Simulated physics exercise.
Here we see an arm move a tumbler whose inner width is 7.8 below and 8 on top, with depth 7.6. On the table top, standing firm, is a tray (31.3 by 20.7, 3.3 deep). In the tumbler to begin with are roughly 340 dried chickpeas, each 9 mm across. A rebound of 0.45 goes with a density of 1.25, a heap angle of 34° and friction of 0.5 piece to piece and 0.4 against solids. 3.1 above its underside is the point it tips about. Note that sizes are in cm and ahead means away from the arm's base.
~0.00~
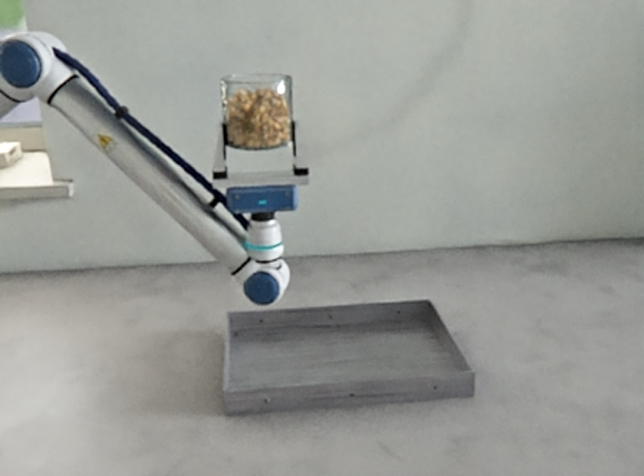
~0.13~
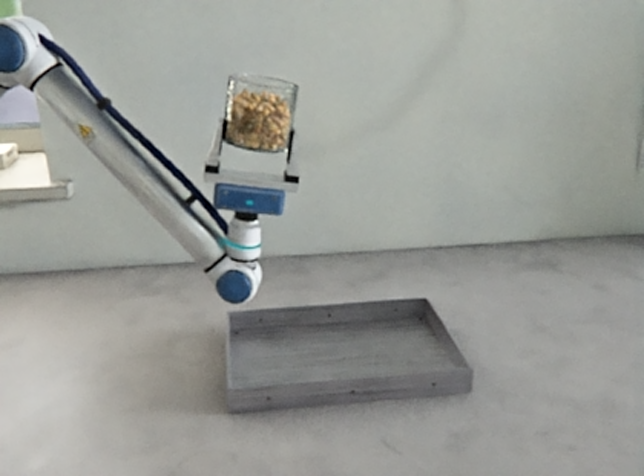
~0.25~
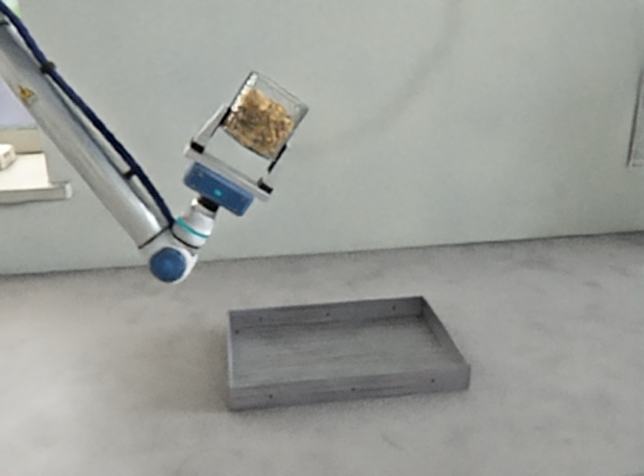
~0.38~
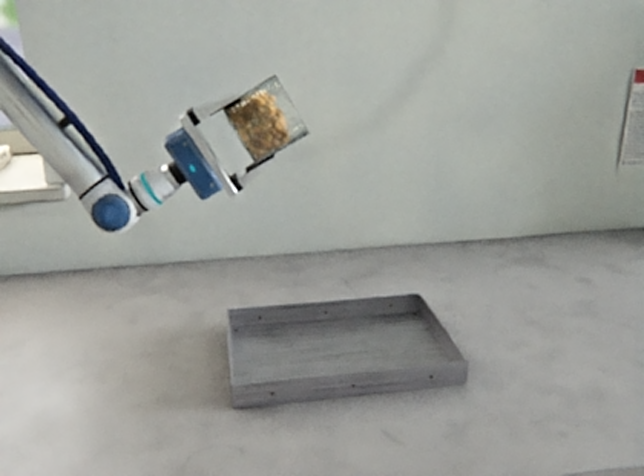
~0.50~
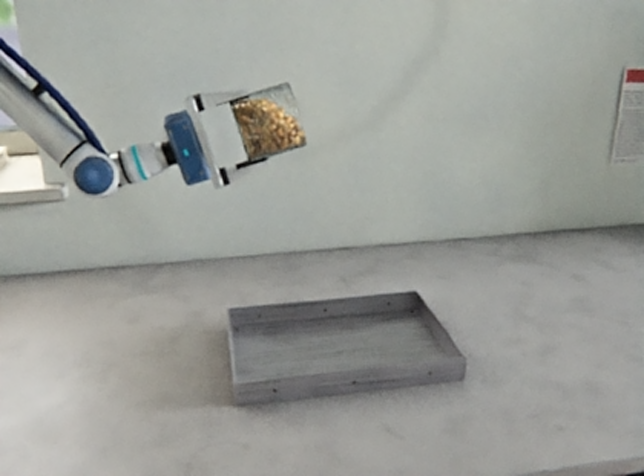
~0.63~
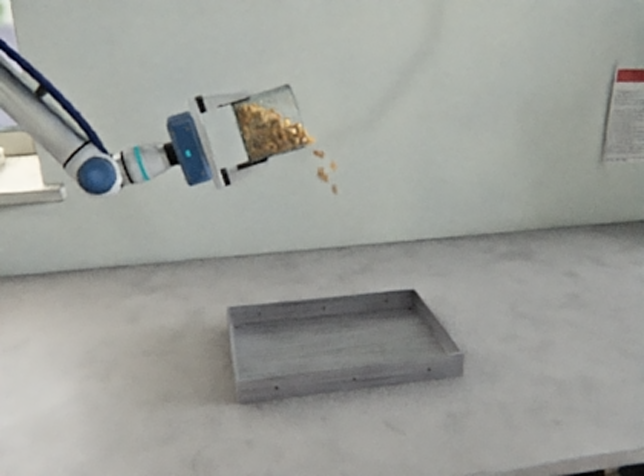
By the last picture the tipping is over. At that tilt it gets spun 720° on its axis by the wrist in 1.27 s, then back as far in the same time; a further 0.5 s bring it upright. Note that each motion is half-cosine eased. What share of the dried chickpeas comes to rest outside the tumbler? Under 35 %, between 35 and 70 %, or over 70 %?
Between 35 and 70 %.
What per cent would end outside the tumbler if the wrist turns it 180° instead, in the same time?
Around 30 %.
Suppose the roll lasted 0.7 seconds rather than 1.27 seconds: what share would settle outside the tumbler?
Expected share: Some 25 %.
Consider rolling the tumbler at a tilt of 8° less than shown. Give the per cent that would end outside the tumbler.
Estimate: Near 20 %.
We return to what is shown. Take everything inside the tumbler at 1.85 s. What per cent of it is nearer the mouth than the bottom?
Around 30 percent.
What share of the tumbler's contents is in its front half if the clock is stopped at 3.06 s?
Something like 70 per cent, give or take.
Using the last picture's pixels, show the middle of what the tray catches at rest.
The centre sits around (362, 341).
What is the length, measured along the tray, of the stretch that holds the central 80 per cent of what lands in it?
Length of tray covered: Approx. 18 cm.
After 1.85 s, tipped 76°, highest piece 38 above the table; 240 in the tumbler, 86 in the tray, 17 in flight or on a rim.
After 3.06 s, tipped 76°, highest piece 38 above the table; 181 in the tumbler, 147 in the tray, 3 on the table or floor, 12 in flight or on a rim.
After 3.87 s, upright, highest piece 38 above the table; 173 in the tumbler, 167 in the tray, 3 on the table or floor.
After 4.57 s, upright, highest piece 38 above the table; 173 in the tumbler, 167 in the tray, 3 on the table or floor.
At rest, 173 in the tumbler, 167 in the tray, 3 on the table or floor. That is 50 % outside the tumbler.
